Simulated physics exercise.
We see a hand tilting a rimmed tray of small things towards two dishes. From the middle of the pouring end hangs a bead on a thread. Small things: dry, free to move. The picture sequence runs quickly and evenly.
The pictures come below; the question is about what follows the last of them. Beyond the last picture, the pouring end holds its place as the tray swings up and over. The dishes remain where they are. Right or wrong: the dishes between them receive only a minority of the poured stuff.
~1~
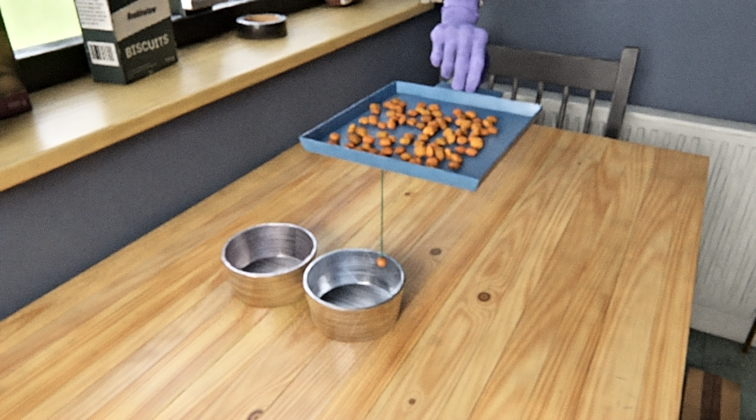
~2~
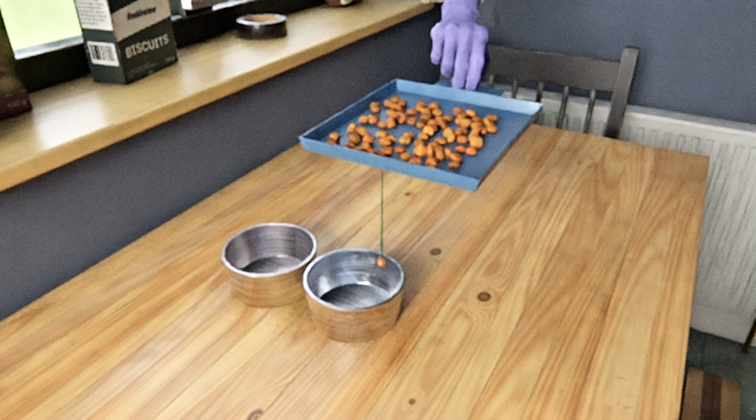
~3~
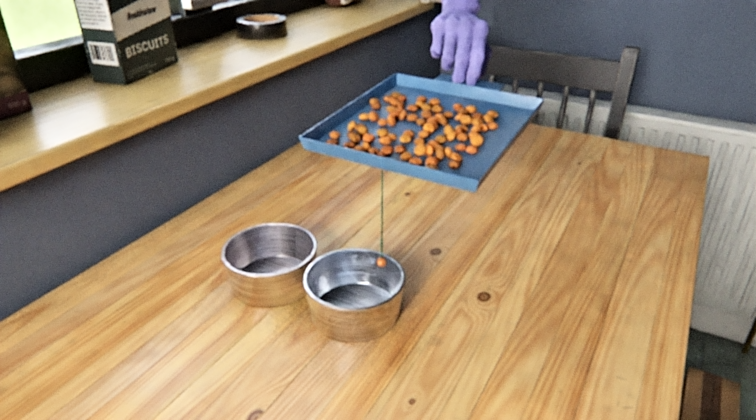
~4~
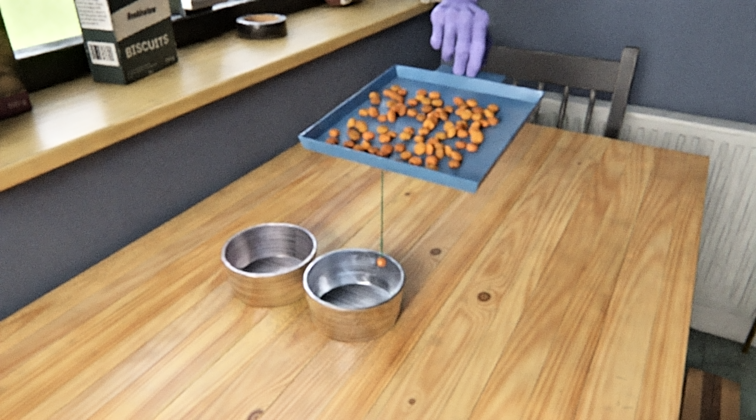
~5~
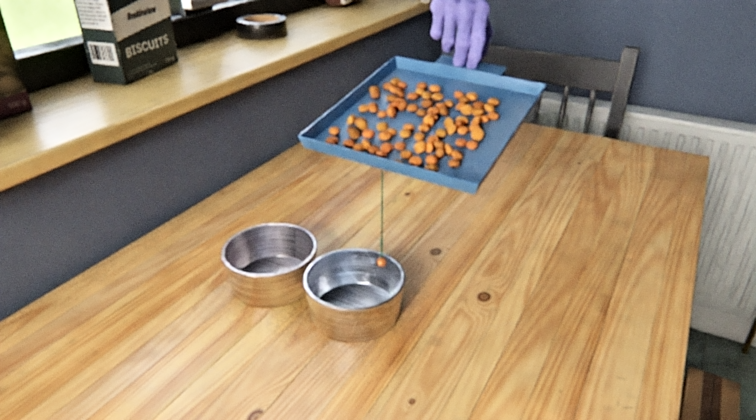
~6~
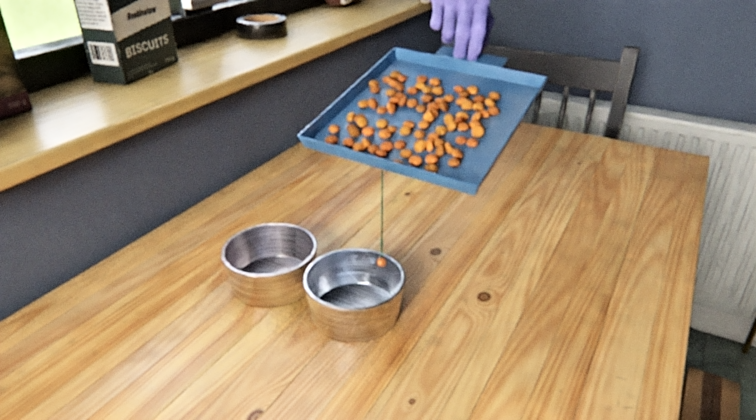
Right, they get under half.
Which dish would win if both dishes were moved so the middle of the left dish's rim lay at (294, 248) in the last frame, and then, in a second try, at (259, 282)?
In the first try it's the rightmost dish, and in the second it's the rightmost dish.
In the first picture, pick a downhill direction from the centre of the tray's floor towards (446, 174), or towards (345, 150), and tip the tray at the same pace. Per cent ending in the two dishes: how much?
I'd expect around 0 in a hundred first and around 70 in a hundred second.
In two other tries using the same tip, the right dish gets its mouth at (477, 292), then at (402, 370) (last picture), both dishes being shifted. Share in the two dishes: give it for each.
In turn 20 and 10 in a hundred.
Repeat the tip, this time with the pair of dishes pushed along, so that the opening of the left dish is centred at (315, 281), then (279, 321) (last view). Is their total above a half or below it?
Beyond half, then short of half.
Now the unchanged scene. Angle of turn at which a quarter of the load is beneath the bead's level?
Reading: Some 100°.
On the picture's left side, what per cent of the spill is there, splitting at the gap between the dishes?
Around 0 %.
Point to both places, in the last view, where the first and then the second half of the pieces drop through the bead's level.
The first part at (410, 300); the rest at (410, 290).
Shortly afterwards, tray tipped steeply; all but a few on the tray; only a few in the air.
Next, tray tipped right over; near a quarter on the tray; a little in the right dish; near a quarter outside both; near half in the air.
Some moments later, tray tipped past a quarter turn; near a quarter in the right dish; the bulk outside both.
In the end, tray tipped past a quarter turn; near a quarter in the right dish; none at all in the left dish; the bulk outside both.
